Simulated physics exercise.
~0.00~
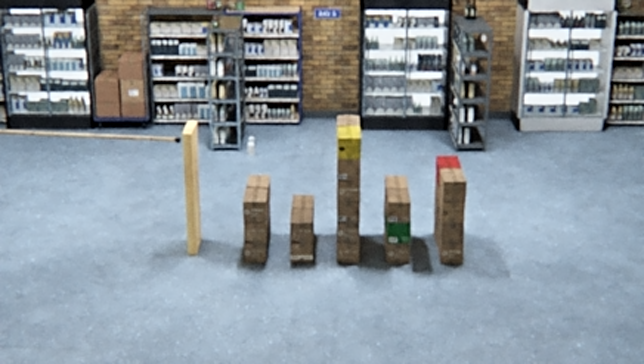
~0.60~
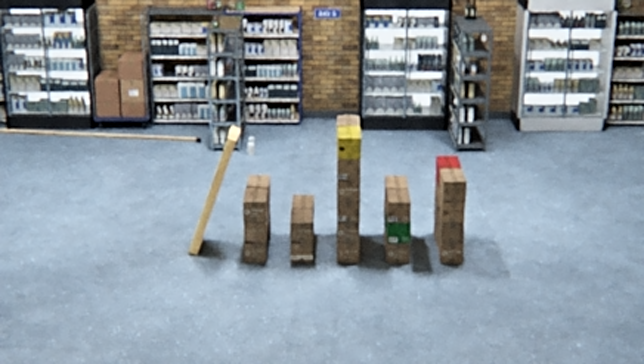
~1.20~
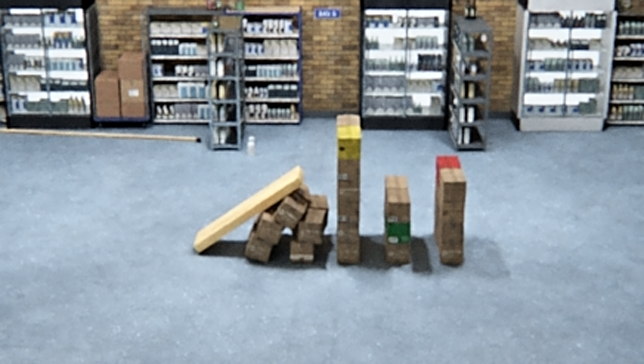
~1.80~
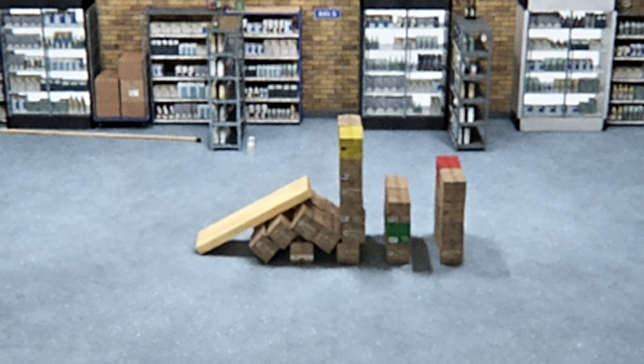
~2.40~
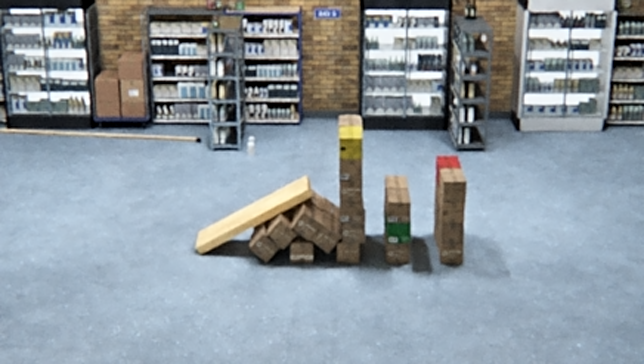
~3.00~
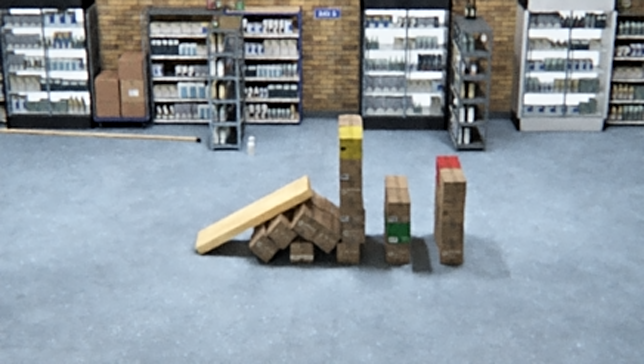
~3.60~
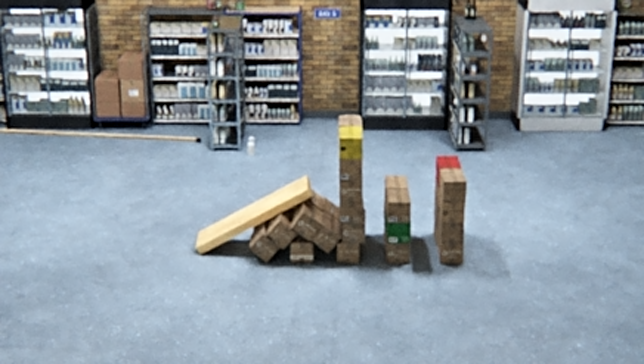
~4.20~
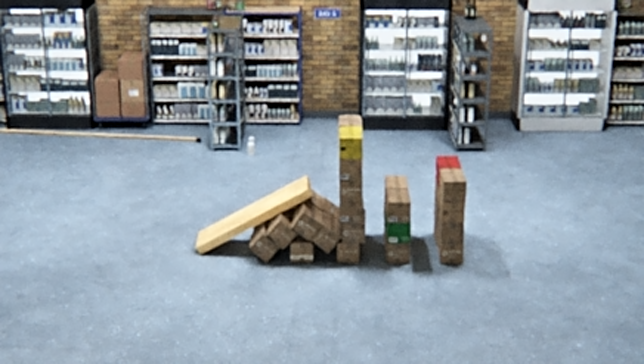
At the start, an upright wooden board stands at the left of a row of five carton stacks on a shop floor, with yellow, green and red cartons among the brown ones. The board tips to the right and falls onto the nearest stack. That stack topples into the short one beside it, and their cartons slump together beneath the board. The heap slides a little further right and comes to rest against the tall stack with the yellow carton. The board ends propped at a slant on the tumbled cartons, while the yellow, green and red cartons all stay up.
